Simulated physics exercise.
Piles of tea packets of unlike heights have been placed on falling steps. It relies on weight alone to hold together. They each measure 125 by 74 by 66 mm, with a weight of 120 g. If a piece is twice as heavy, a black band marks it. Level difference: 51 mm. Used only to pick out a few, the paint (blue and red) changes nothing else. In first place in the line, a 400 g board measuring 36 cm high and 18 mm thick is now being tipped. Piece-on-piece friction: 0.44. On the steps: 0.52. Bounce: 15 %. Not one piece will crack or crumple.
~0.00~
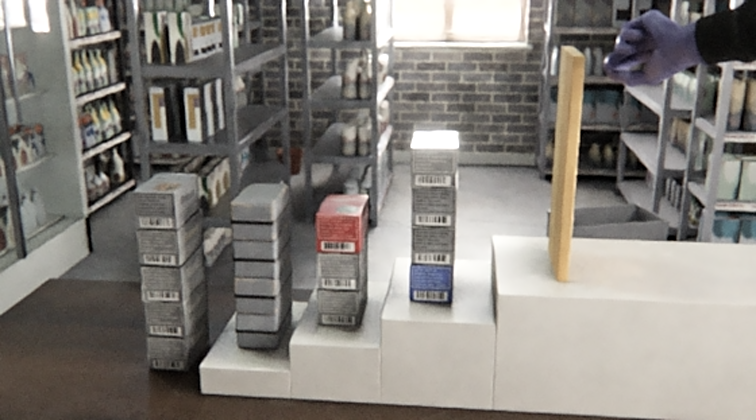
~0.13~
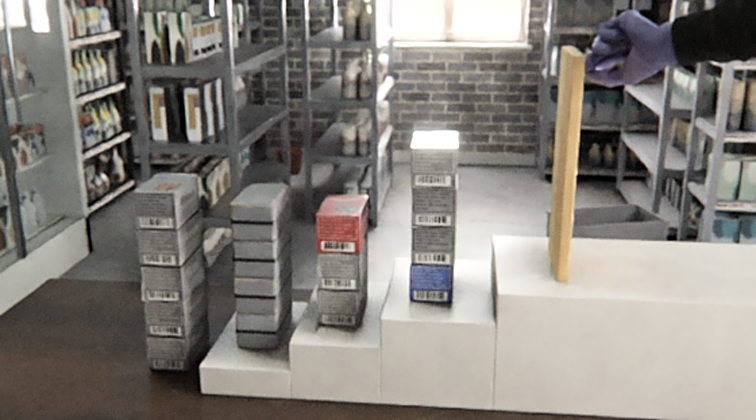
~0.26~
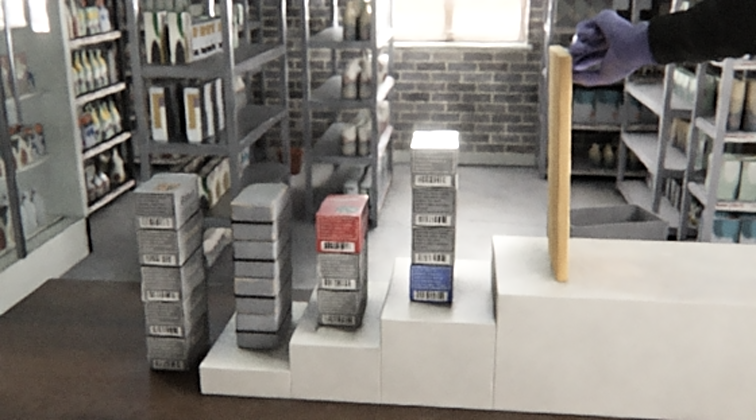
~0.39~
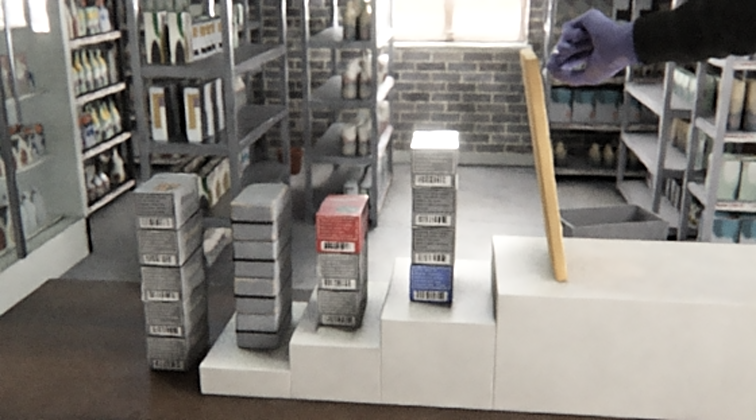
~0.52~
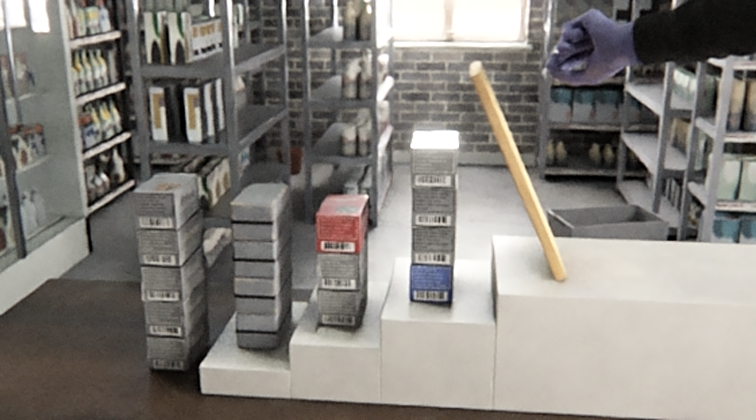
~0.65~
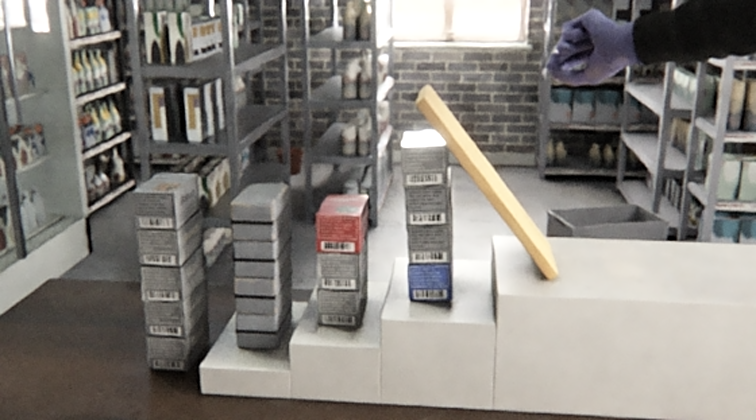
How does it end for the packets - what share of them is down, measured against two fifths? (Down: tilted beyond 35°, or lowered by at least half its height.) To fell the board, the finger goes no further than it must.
Above two fifths.
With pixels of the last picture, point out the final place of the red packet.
Resting position, last image: About (159, 304).
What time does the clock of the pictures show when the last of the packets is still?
It all settles by about 2.5 s.
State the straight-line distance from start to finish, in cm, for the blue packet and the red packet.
The blue one ends 6 cm from its start and the red one 38 cm.
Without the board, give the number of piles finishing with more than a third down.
Counted up, you get 4.
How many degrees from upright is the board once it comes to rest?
About 80° from upright.
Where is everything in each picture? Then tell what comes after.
In the first frame (each place is the centre of the face we see best), finger (619, 67) 50 mm short, board 0° from upright; blue packet (431, 284); red packet (337, 235); the others all in place.
The second frame shows finger (597, 67) 18 mm short, board 0° from upright; red packet (337, 235).
The third frame shows finger (576, 66) 15 mm in, board 3° from upright; red packet (337, 235); the others all in place.
The fourth frame shows finger (562, 66) 36 mm in, stopped, board 11° from upright; red packet (337, 235); the others all in place.
The fifth frame shows finger (562, 66) 36 mm in, stopped, board 25° from upright; blue packet (431, 284); the others all in place.
The sixth frame shows finger (562, 66) 36 mm in, stopped, board 38° from upright; blue packet (429, 283) tilted 4°; red packet (337, 235); steepest lean 4°, the packet at (424, 167); 4 have shifted.
By 1.46 s, board 79° from upright; 6 of the 16 packets down; blue packet tilted 57°; red packet tilted 21°.
By 1.94 s, board 82° from upright; 16 of the 16 packets down; blue packet on its side; red packet tilted 15°, 10 cm lower.
When it is over (2.7 s), board 82° from upright; 16 of the 16 packets down; red packet on its side; blue packet on its side. That is 100 per cent. In pixels of the last frame, middles, red packet near (158, 305), blue packet near (403, 267).
